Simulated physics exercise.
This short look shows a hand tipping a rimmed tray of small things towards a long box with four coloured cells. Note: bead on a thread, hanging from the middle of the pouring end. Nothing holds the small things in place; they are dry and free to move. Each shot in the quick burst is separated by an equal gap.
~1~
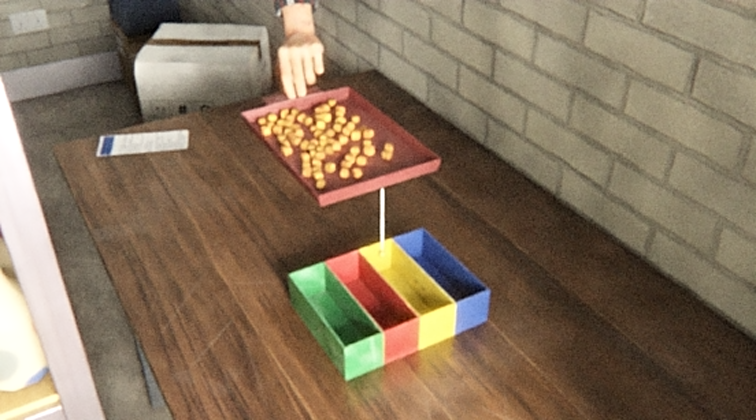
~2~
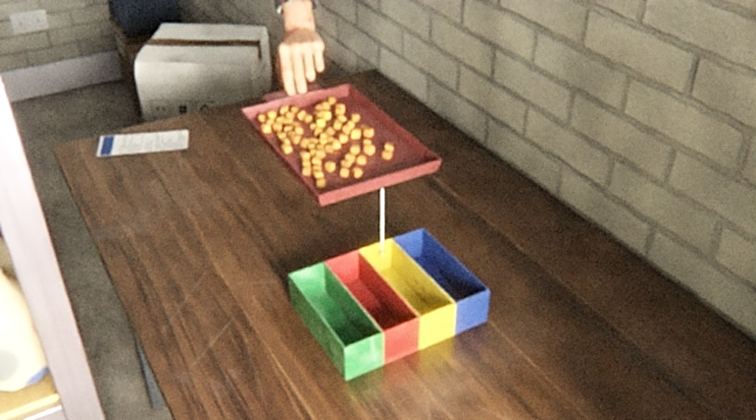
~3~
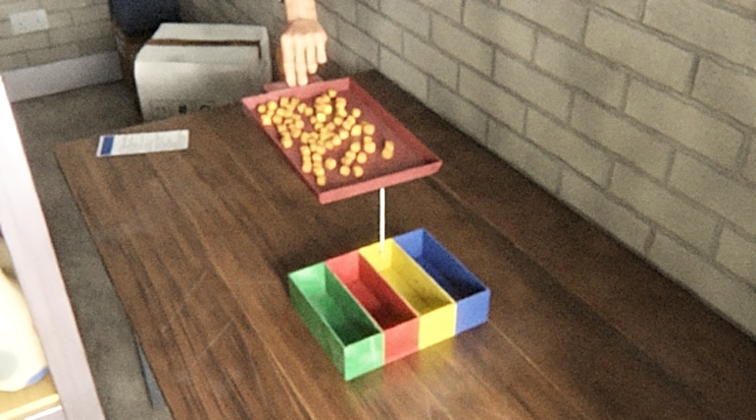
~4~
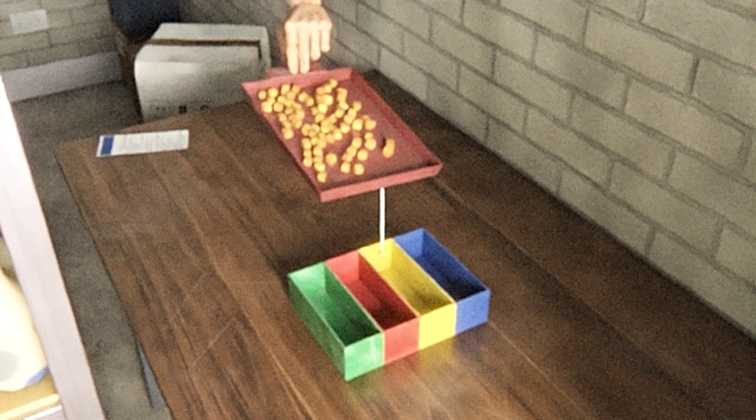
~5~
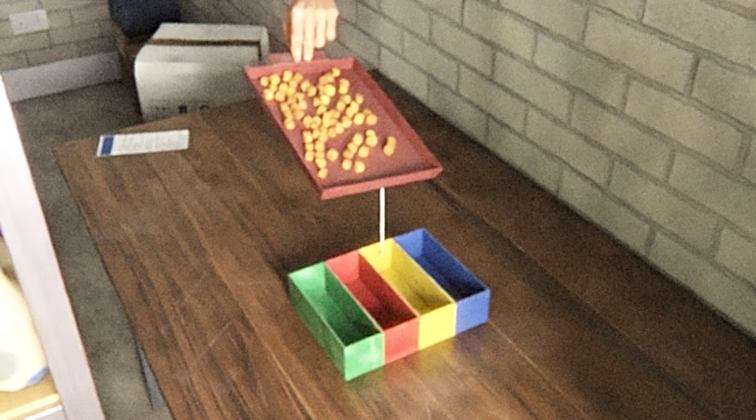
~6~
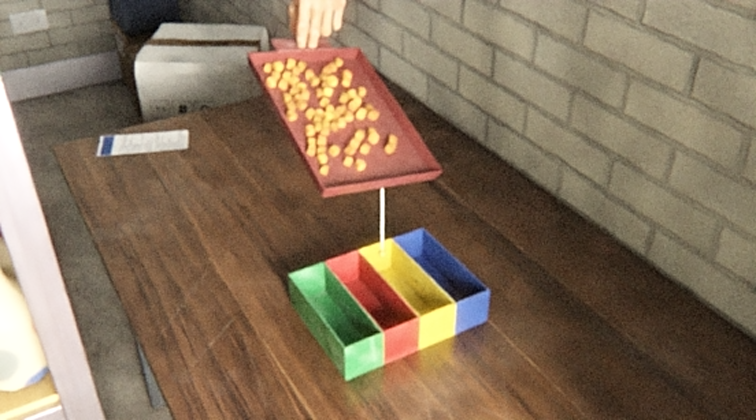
A hand raises the far end of a red tray of croutons above four coloured cells.
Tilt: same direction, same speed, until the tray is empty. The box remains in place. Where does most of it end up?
Most ends up in the blue cell.
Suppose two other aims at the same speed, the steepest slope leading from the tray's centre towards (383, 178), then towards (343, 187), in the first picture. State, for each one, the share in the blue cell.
About 30 % and 0 %.
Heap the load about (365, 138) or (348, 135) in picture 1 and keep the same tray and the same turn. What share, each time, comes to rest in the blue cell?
First case: Close to 50 %; second case: Close to 50 %.
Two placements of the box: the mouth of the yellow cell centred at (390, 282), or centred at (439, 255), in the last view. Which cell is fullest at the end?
The blue cell, then the cell in yellow.
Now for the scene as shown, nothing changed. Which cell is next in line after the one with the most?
The yellow one.
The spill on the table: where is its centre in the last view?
Check roughly (476, 271) and you'll find the middle.
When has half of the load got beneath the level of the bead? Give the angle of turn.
About 120°.
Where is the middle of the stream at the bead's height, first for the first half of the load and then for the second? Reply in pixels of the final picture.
Early half: (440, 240); late half: (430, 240).
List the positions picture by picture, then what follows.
In the first picture, corners of the pouring end near (320, 194) and (437, 158), level; middle of the load near (324, 139), croutons; bead on its thread near (382, 253); green cell near (364, 353); red cell near (402, 338); yellow cell near (437, 323); blue cell near (471, 309).
In the second picture, corners of the pouring end near (320, 193) and (438, 159), level; middle of the load near (324, 137).
In the third picture, corners of the pouring end near (321, 192) and (438, 161), tipped barely, lowest at the right corner; middle of the load near (324, 132).
In the fourth picture, corners of the pouring end near (323, 190) and (439, 163), tipped a little, lowest at the right corner; middle of the load near (325, 124).
In the fifth picture, corners of the pouring end near (324, 188) and (439, 166), tipped clearly, lowest at the right corner; middle of the load near (327, 117).
In the sixth picture, corners of the pouring end near (326, 187) and (439, 169), tipped clearly, lowest at the right corner; middle of the load near (329, 110); green cell near (364, 353); red cell near (402, 338); yellow cell near (437, 323); blue cell near (471, 309).
Shortly afterwards, tray tipped steeply; all but a few on the tray; a little falling or outside the box.
Next, tray tipped past a quarter turn; near two thirds on the tray; near a quarter in the blue cell; only a few in the yellow cell; near a quarter falling or outside the box.
Some moments later, tray tipped past a quarter turn; near two thirds in the blue cell; a little in the yellow cell; near a quarter falling or outside the box.
In the end, tray tipped past a quarter turn; near two thirds in the blue cell; a little in the yellow cell; none at all in the green cell; none at all in the red cell; near a quarter outside the box.
